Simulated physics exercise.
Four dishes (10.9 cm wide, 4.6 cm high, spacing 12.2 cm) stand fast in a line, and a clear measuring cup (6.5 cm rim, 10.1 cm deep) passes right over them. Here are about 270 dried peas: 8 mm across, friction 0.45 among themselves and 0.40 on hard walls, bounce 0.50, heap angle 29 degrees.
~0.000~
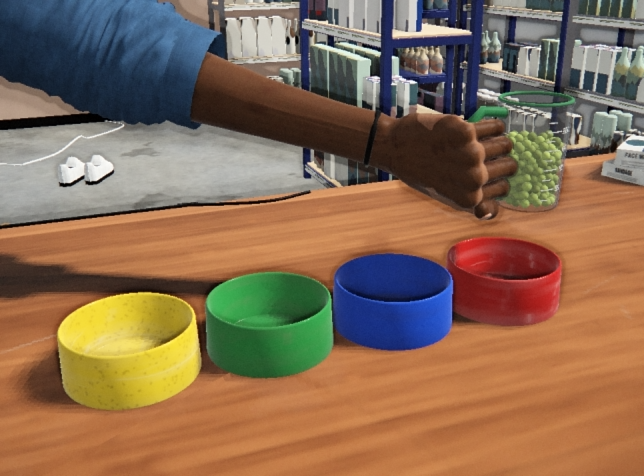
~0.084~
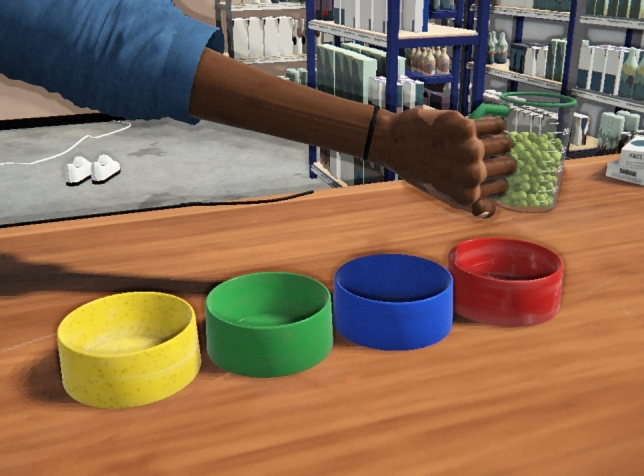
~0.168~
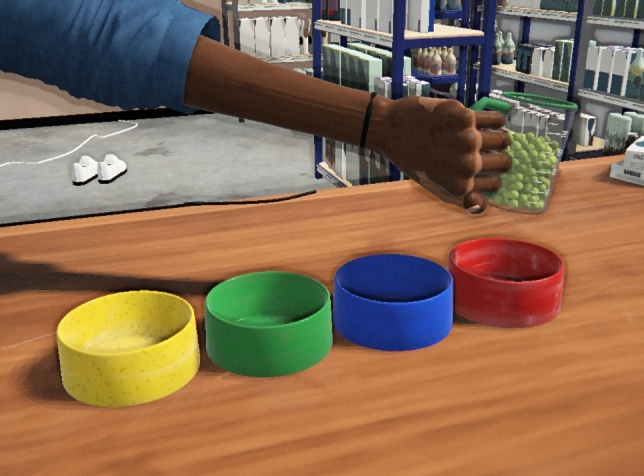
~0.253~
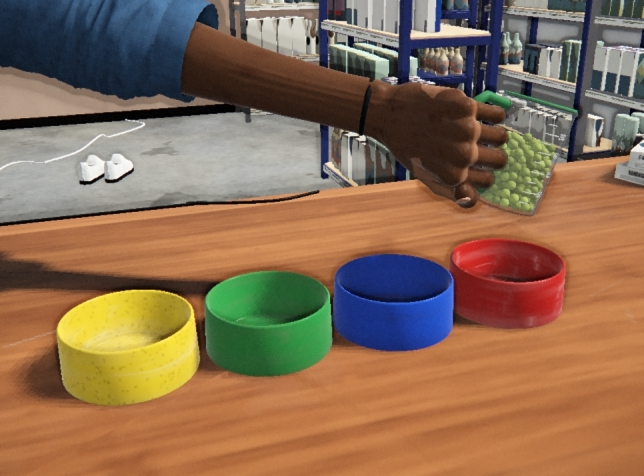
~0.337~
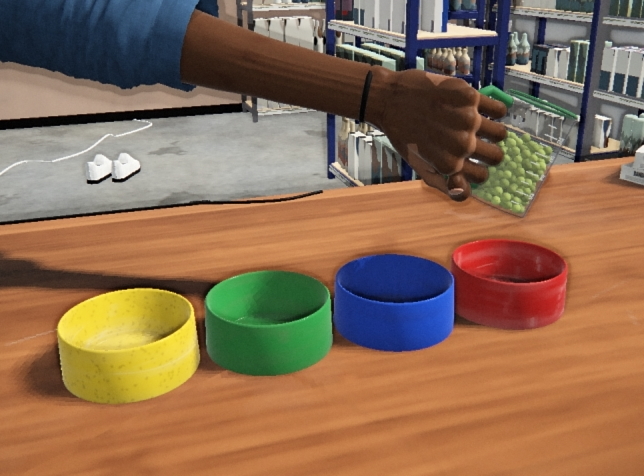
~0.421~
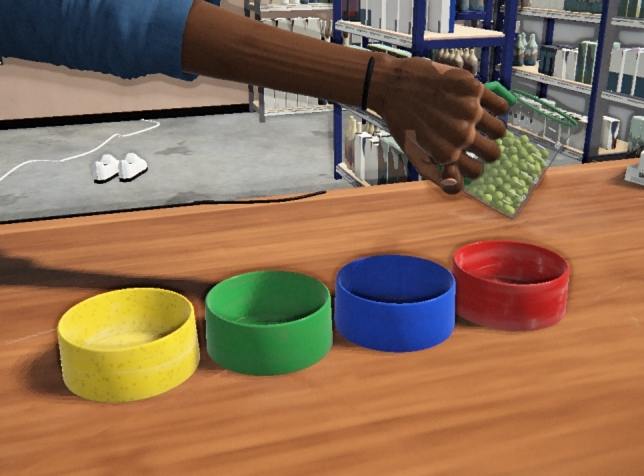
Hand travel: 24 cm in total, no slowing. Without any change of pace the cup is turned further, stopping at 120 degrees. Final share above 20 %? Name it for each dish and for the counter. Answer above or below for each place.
Red dish: Above, blue dish: Below, green dish: Below, yellow dish: Below, counter: Below.
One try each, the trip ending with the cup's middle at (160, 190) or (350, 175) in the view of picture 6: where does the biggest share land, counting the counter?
I'd expect red to win the first try and red the second.
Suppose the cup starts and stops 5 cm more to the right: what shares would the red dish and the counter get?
In that case the red dish gets 100 and the counter 0.
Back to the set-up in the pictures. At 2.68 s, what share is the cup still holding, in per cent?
My estimate is about 0 per cent.
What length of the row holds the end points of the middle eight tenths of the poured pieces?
Roughly 6 cm of the row.
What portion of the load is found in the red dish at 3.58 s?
By that moment, around 100 percent has got there.
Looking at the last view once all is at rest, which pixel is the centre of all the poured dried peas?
About (504, 289).
Then, at 1.78 s, tilt 120 degrees; cup holds 0 %, red 95 %.
Then, at 2.68 s, tilt 120 degrees; cup holds 0 %, red 100 %.
Then, at 3.58 s, tilt 120 degrees; cup holds 0 %, red 100 %.
By 3.9 s all is still; red 100 %, blue 0 %, green 0 %, yellow 0 %, counter 0 %.
